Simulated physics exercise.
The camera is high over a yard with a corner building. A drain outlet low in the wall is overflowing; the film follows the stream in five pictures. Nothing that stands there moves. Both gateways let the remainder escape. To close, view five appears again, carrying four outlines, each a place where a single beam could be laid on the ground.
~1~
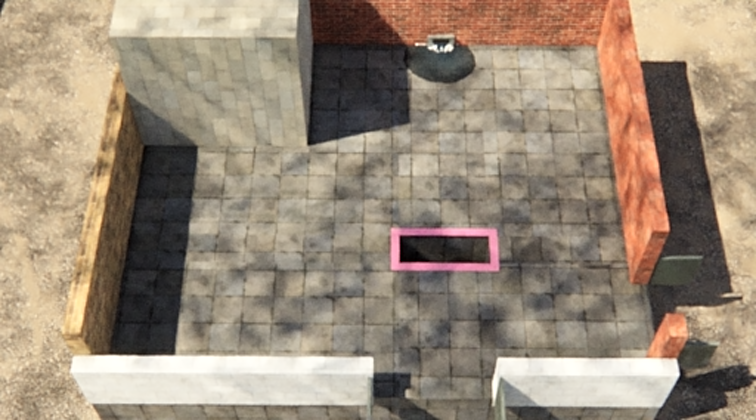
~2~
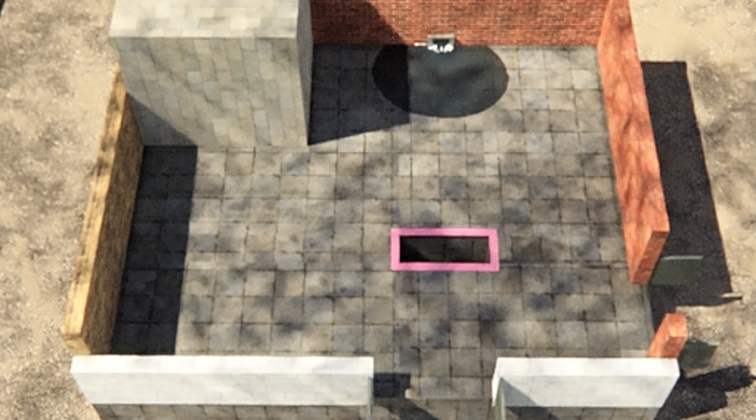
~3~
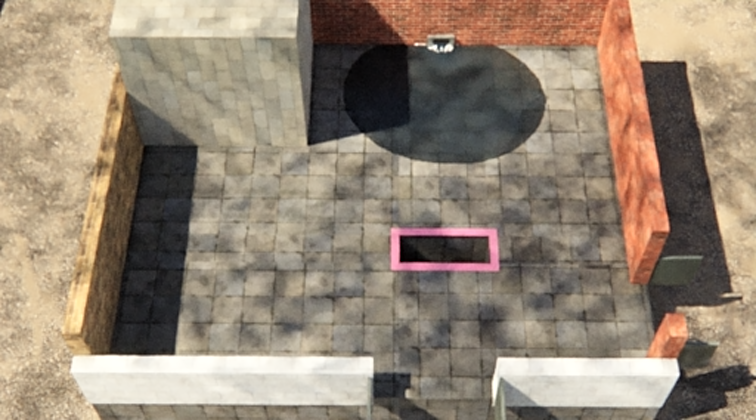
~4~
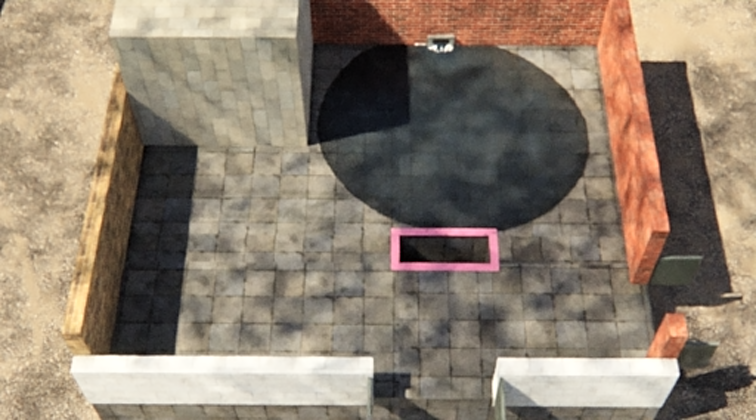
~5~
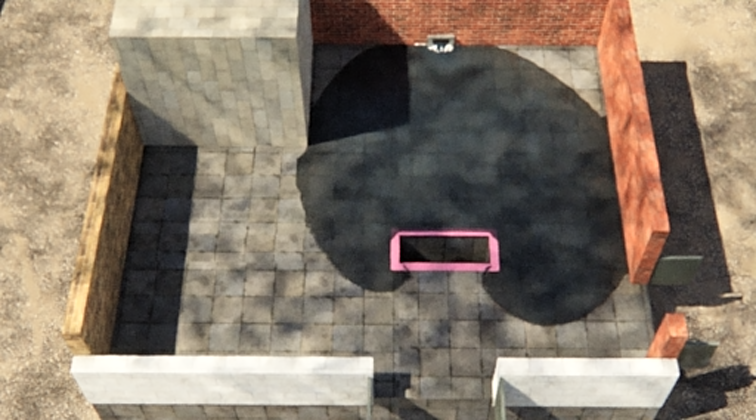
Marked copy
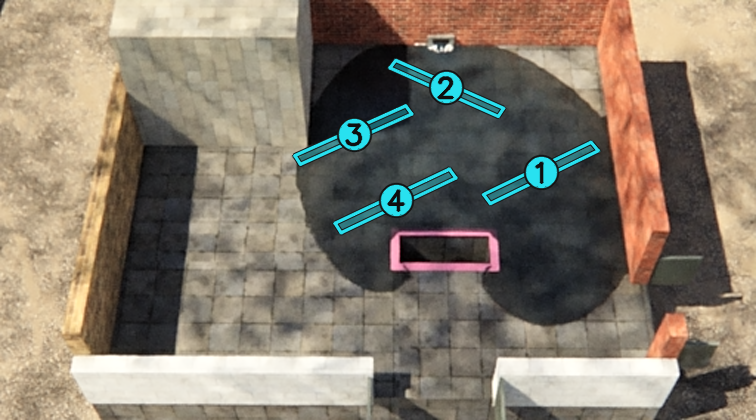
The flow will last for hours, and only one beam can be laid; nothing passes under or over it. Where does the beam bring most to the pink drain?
1 works best here.
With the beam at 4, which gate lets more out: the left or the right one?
The left one.
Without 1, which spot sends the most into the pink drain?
The answer is 3.
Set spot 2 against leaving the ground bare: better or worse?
It is worse.
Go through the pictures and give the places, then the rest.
The first picture shows outfall at (441, 41); pink drain at (445, 249); open gate at (433, 383); open gate at (637, 323); 2 % of the ground under water, visible out to (452, 77); pink drain still dry.
In the second picture, 7 % of the ground under water, visible out to (428, 113); pink drain still dry.
In the third picture, 15 % of the ground under water, visible out to (517, 145); pink drain still dry.
In the fourth picture, 28 % of the ground under water, visible out to (496, 225); pink drain still dry.
In the fifth picture, 42 % of the ground under water, visible out to (578, 308); pink drain taking water.
In cyan, 1 from (486, 199) to (594, 146); 2 from (392, 64) to (500, 112); 3 from (297, 159) to (408, 109); 4 from (338, 227) to (452, 173).
For spot 1, about 65 % of the stream goes into the pink drain, about 32 % out by the gates.
For spot 2, about 13 % of the stream goes into the pink drain, about 86 % out by the gates.
For spot 3, about 33 % of the stream goes into the pink drain, about 66 % out by the gates.
For spot 4, about 10 % of the stream goes into the pink drain, about 86 % out by the gates.
